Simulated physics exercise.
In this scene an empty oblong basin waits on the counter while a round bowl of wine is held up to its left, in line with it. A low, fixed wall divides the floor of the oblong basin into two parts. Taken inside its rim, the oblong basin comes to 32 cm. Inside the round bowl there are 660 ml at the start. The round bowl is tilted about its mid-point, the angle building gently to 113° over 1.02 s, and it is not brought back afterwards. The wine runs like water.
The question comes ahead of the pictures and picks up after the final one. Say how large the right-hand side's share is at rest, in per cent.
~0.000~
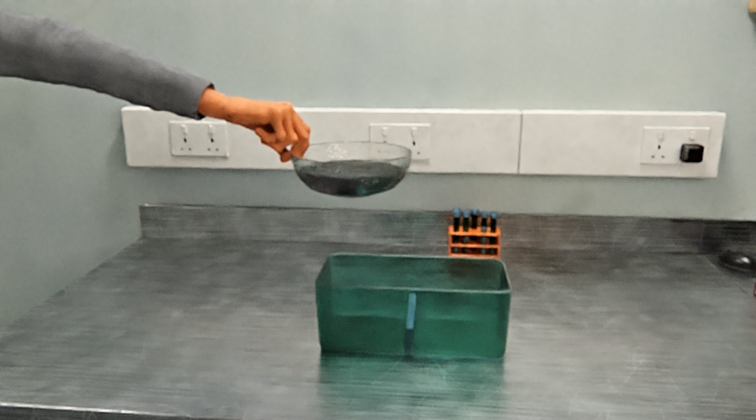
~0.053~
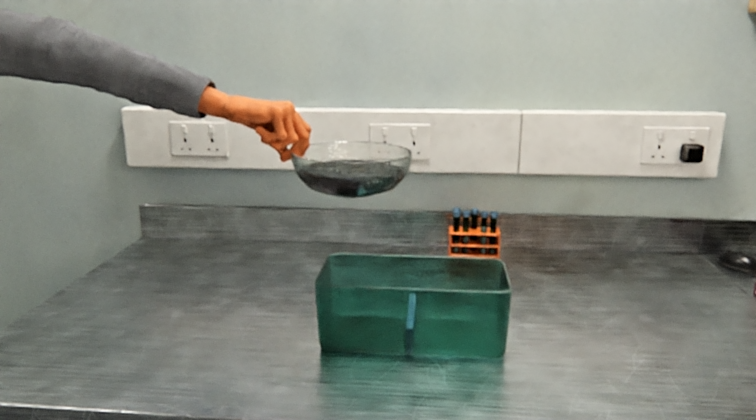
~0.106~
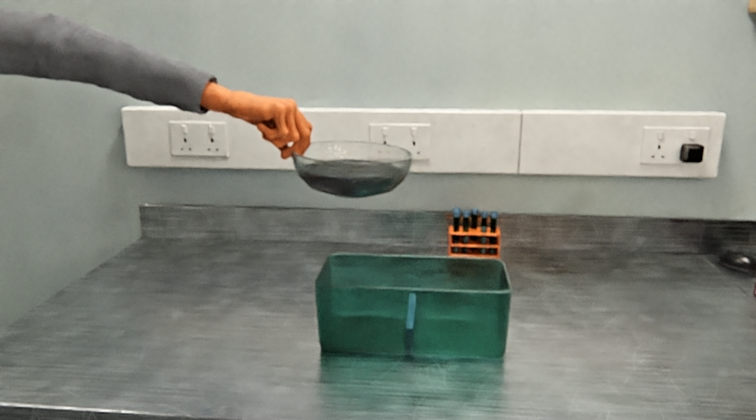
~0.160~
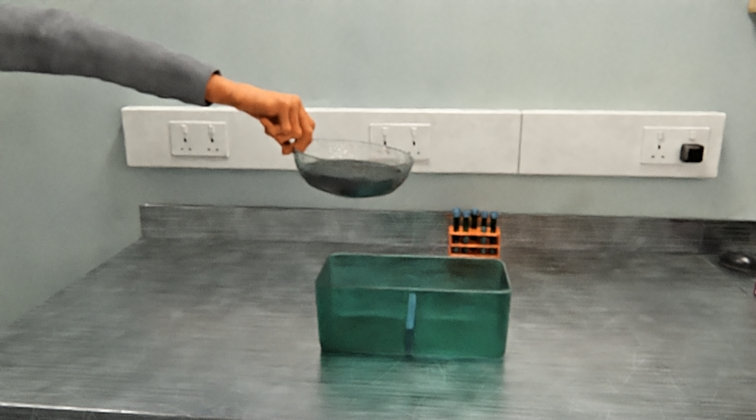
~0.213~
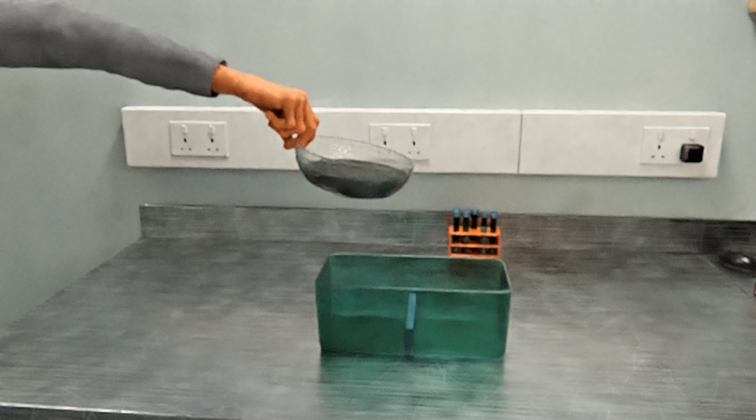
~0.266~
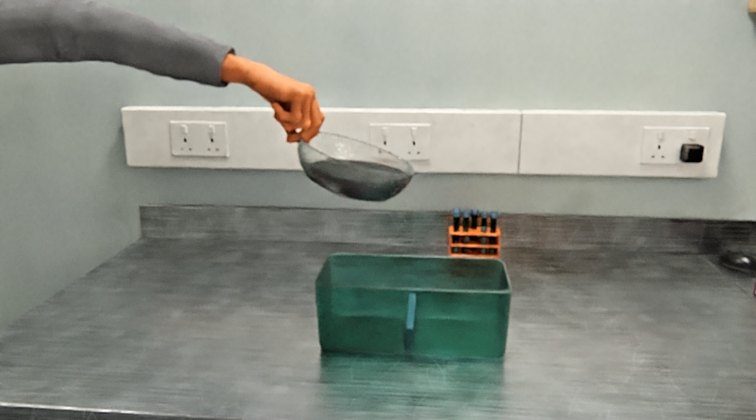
Its share is roughly 72 per cent.
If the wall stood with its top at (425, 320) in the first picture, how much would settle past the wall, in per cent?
With the wall placed like that, close to 55 per cent.
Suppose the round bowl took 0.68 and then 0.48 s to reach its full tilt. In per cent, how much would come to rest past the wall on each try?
The first try gives 65 percent and the second 65 percent.
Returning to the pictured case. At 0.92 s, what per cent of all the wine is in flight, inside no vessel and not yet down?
Roughly 4 per cent.
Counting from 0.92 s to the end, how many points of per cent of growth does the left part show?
It comes to near 3 per cent.
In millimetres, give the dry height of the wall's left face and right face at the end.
Left about 36 mm, while the right is about 22 mm.
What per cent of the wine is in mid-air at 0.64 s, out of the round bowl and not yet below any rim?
48 %.
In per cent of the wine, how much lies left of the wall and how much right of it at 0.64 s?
Lab note: Left near 0 %, right near 34.
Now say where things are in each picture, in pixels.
The first frame shows tilt 0°; pouring edge (411, 154); surface from (301, 168) to (405, 170); the oblong basin's rim runs from (322, 269) to (507, 276); the wall's top is at (411, 311).
The second frame shows tilt 1°; pouring edge (411, 154); surface from (301, 168) to (405, 170).
The third frame shows tilt 3°; pouring edge (412, 157); surface from (301, 167) to (405, 171).
The fourth frame shows tilt 7°; pouring edge (413, 161); surface from (302, 165) to (406, 173).
The fifth frame shows tilt 12°; pouring edge (413, 166); surface from (305, 164) to (407, 175).
The sixth frame shows tilt 18°; pouring edge (414, 173); surface from (307, 164) to (409, 175).
After 0.64 s the tilt is 79° and 19 per cent is still to pour, 0 is left of the wall and 34 right of it.
After 0.92 s the tilt is 110° and 0 per cent is still to pour, 24 is left of the wall and 72 right of it.
After 1.21 s the tilt is 113° and 0 per cent is still to pour, 27 is left of the wall and 72 right of it.
After 1.52 s the tilt is 113° and 0 per cent is still to pour, 27 is left of the wall and 72 right of it.
In the end 27 per cent lies left of the wall, 72 right of it and 1 outside.
